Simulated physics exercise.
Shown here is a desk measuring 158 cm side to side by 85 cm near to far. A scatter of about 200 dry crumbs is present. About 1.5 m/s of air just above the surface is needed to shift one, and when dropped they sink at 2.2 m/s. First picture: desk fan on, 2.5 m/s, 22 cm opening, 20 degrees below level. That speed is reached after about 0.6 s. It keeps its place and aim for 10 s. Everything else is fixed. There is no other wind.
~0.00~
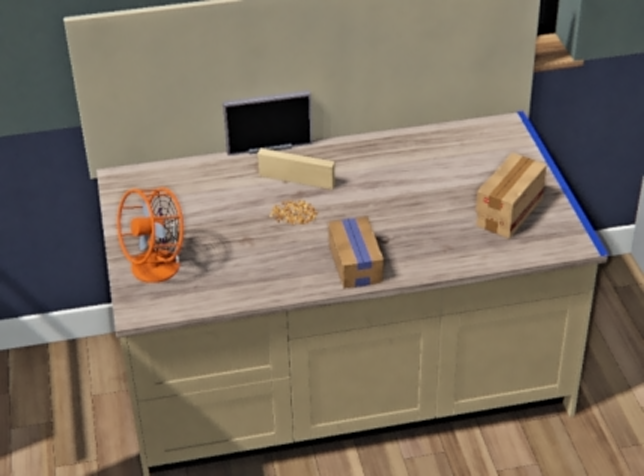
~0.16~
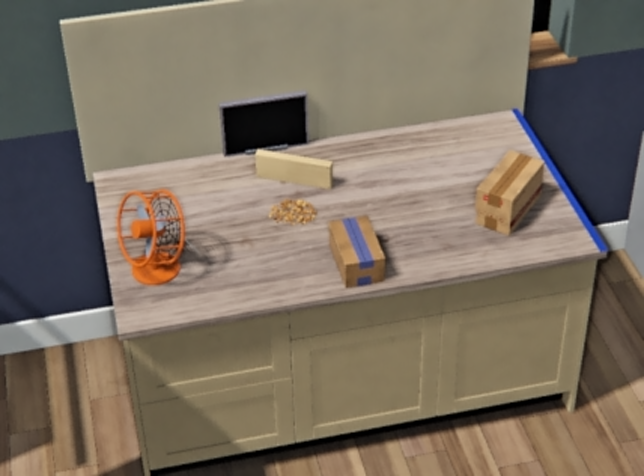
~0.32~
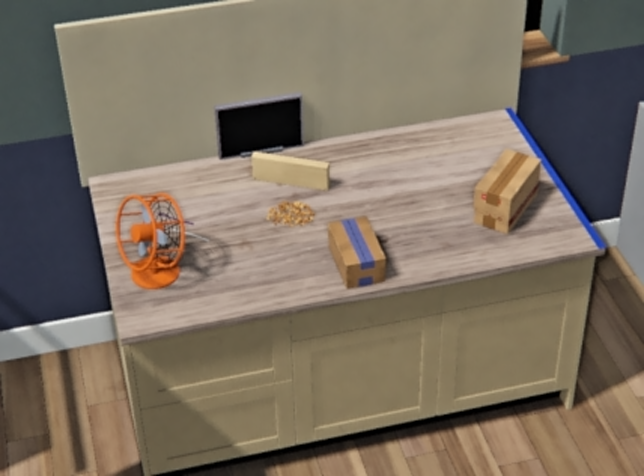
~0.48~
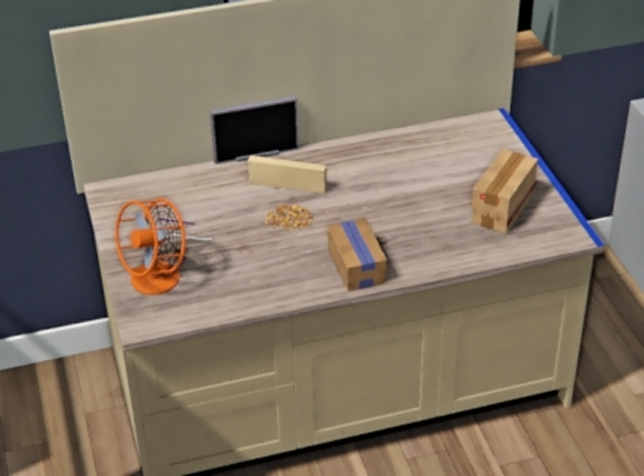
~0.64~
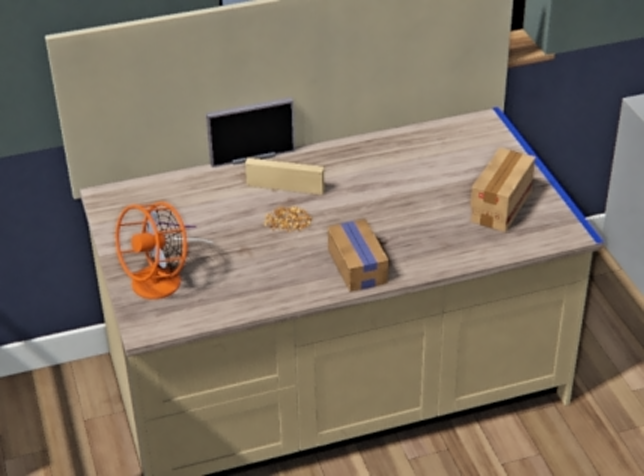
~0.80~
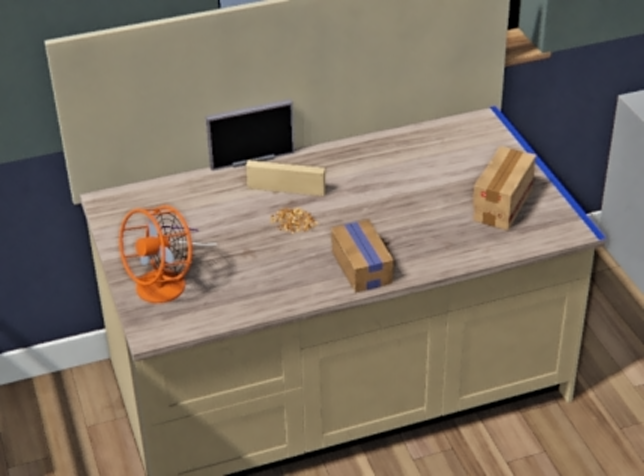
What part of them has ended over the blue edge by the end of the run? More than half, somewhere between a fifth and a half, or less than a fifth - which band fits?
The count over that edge is going to pass the halfway mark.
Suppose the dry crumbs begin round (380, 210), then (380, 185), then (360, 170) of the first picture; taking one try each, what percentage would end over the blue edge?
About 70, 50 and 2 in a hundred, in that order.
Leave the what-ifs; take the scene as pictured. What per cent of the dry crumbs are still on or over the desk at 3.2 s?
Estimated share: Some 20 %.
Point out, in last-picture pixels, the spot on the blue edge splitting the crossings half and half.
Median crossing, approx. (526, 143).
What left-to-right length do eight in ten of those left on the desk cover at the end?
The middle group spans some 20 cm.
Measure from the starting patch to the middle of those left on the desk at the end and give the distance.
Close to 90 cm.
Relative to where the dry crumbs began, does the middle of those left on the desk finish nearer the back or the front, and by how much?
Shifted backward by about 25 cm.
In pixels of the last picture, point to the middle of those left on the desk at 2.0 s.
Centre estimate: (484, 134) px.
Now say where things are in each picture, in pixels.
In the first picture, the middle of the dry crumbs is near (295, 211), none has stirred yet and the mouth of the desk fan is at (150, 226).
In the second picture, the middle of the dry crumbs is near (294, 211), none has stirred yet and the blue edge is centred on (559, 175).
In the third picture, the middle of the dry crumbs is near (291, 213), none has stirred yet, the top of a board is at (290, 160) and the top of a box is at (357, 240).
In the fourth picture, the middle of the dry crumbs is near (289, 216) and none has stirred yet.
In the fifth picture, the middle of the dry crumbs is near (288, 218) and none has stirred yet.
In the sixth picture, the middle of the dry crumbs is near (292, 219), the farthest in sight from the desk fan is at (309, 214) and about 20 % have left their places.
After 2.0 s, 30 % are on the move or not yet settled, 78 % are over the blue edge; the middle of those still in play is near (484, 134).
After 3.2 s, 18 % are on the move or not yet settled, 82 % are over the blue edge; the middle of those still in play is near (485, 134).
After 5.5 s, 15 % are on the move or not yet settled, 84 % are over the blue edge; the middle of those still in play is near (486, 135).
After 10.0 s, at the end, 85 % are over the blue edge.
